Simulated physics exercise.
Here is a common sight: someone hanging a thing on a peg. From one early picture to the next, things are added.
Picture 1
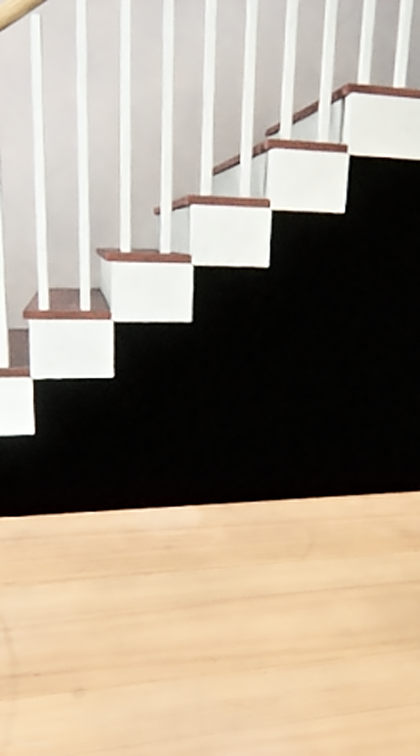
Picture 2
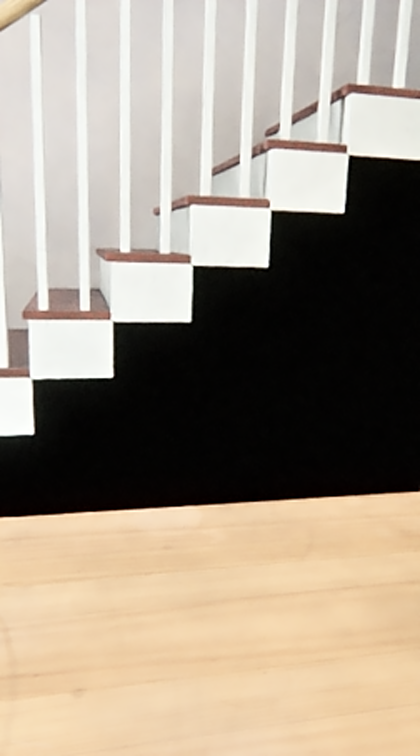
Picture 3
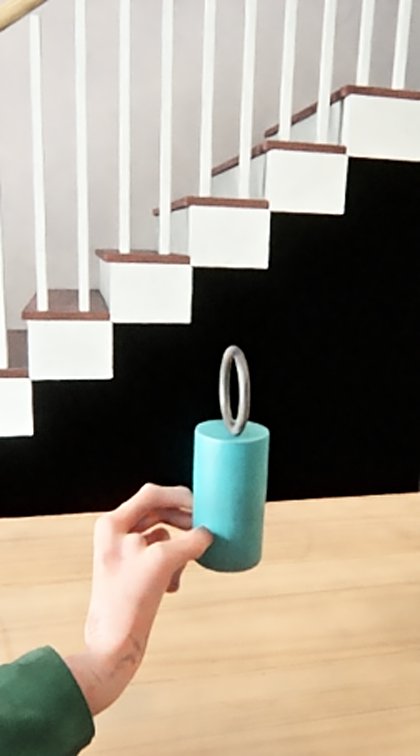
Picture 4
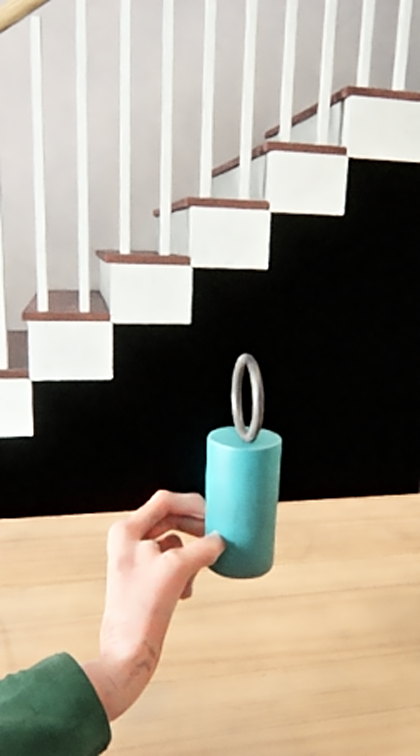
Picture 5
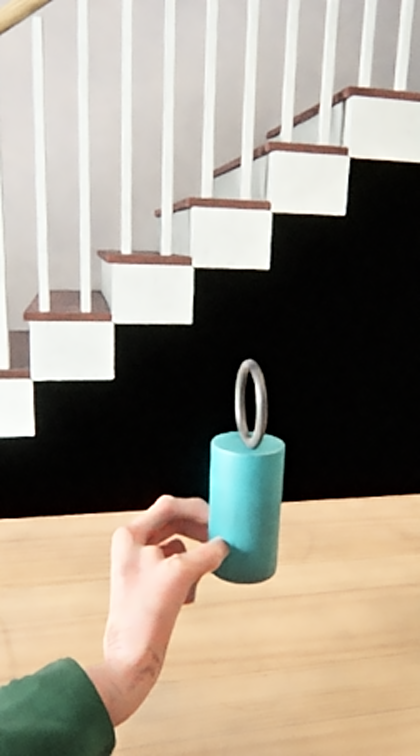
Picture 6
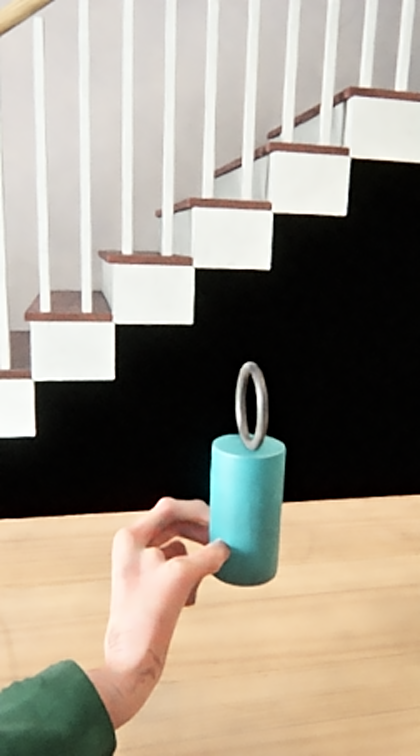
A hand in a green sleeve appeared from the lower left, holding a turquoise cylinder with a gray ring on top in front of a staircase, then shifted it slightly right and kept it nearly still.
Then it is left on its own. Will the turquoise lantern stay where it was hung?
It ends up down.
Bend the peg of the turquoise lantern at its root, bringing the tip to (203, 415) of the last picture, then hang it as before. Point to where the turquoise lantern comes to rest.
It'd wind up at about (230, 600) in the last view.
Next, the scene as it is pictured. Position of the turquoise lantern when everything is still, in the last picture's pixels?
Its middle settles near (241, 601) in the last picture.
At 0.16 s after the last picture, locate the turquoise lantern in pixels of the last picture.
I'd look close to pixel (244, 553).
Then, 0.16 s on from there, turquoise lantern on its way down near (244, 553).
In the end, the turquoise lantern drops to the table, near (242, 601).
